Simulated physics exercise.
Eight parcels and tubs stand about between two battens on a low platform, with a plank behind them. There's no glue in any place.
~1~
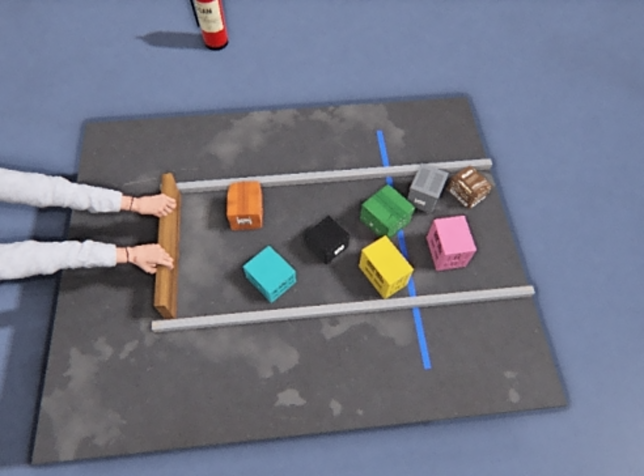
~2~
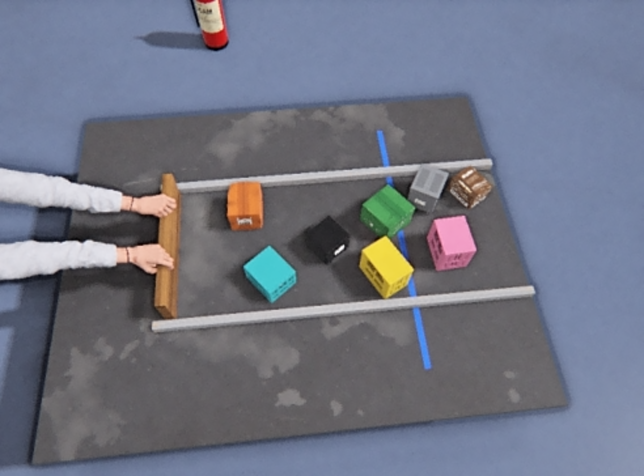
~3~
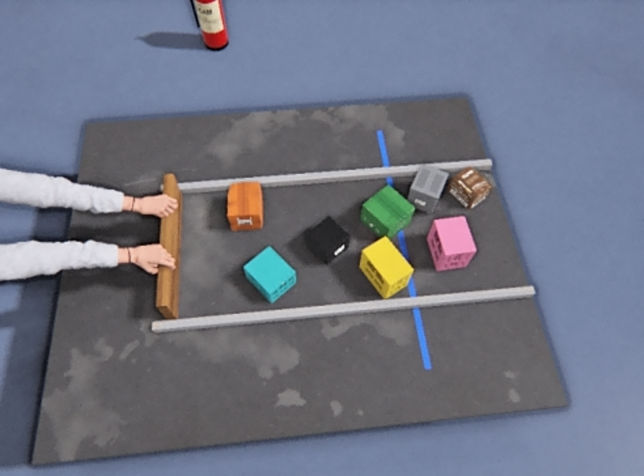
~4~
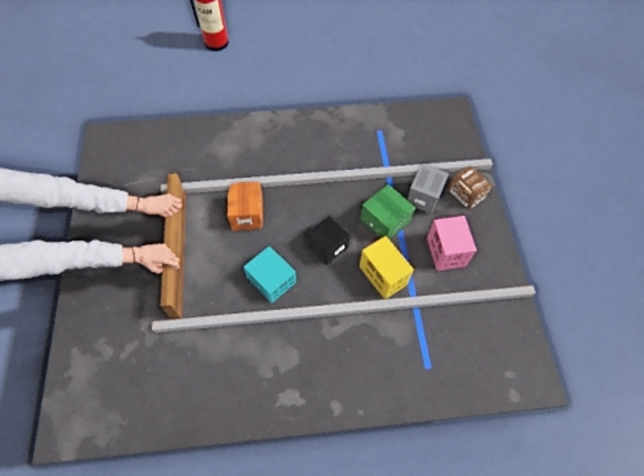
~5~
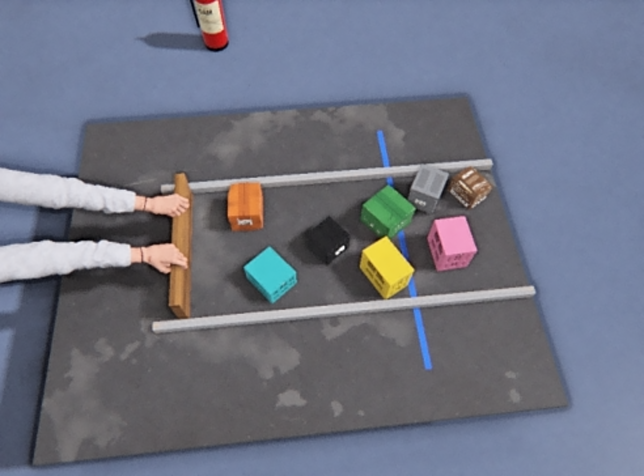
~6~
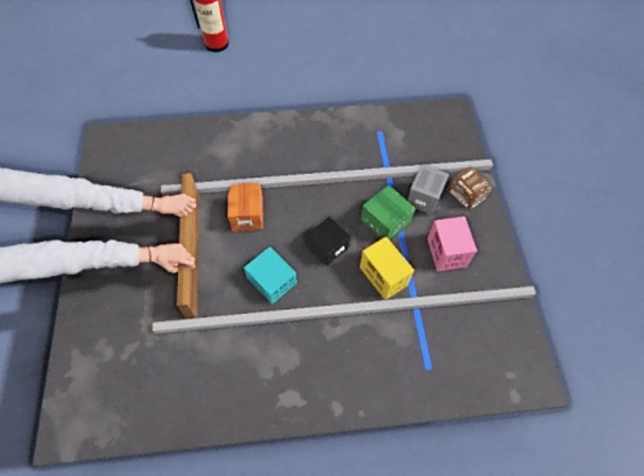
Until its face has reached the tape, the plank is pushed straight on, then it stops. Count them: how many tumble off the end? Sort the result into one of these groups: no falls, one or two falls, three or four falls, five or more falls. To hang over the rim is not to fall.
No falls.
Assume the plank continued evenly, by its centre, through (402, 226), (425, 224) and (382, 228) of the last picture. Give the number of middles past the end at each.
In order of the places given, that's 0, 1 and 0.
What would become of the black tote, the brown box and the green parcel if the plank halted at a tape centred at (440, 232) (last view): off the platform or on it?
Check: The black tote remains in place; the brown box takes the fall; the green parcel remains in place.
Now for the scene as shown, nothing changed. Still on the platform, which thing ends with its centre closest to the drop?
It would be the brown box.
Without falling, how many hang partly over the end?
As for overhanging, the count is 1.
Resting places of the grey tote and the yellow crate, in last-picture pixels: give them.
The grey tote at (467, 178), the yellow crate at (461, 263).
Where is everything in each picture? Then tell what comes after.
Brown box (469, 188); pink crate (450, 244); grey tote (426, 189); plank (169, 245); tape (400, 234), in the first picture.
Pink crate (450, 244); plank (169, 245), in the second picture.
Grey tote (427, 190); orange parcel (246, 206), in the third picture.
Brown box (470, 188); green parcel (387, 214), in the fourth picture.
Pink crate (451, 244); black tote (328, 241), in the fifth picture.
Brown box (470, 188); pink crate (451, 244); grey tote (427, 190); plank (189, 244); tape (401, 235), in the sixth picture.
Soon after, none off yet; brown box at rest near (470, 188); pink crate at rest near (451, 244); grey tote at rest near (427, 190).
After that, none off yet; brown box moving near (474, 189); pink crate at rest near (451, 244); grey tote displaced a little near (439, 185).
In the end, the number that fall off is zero.
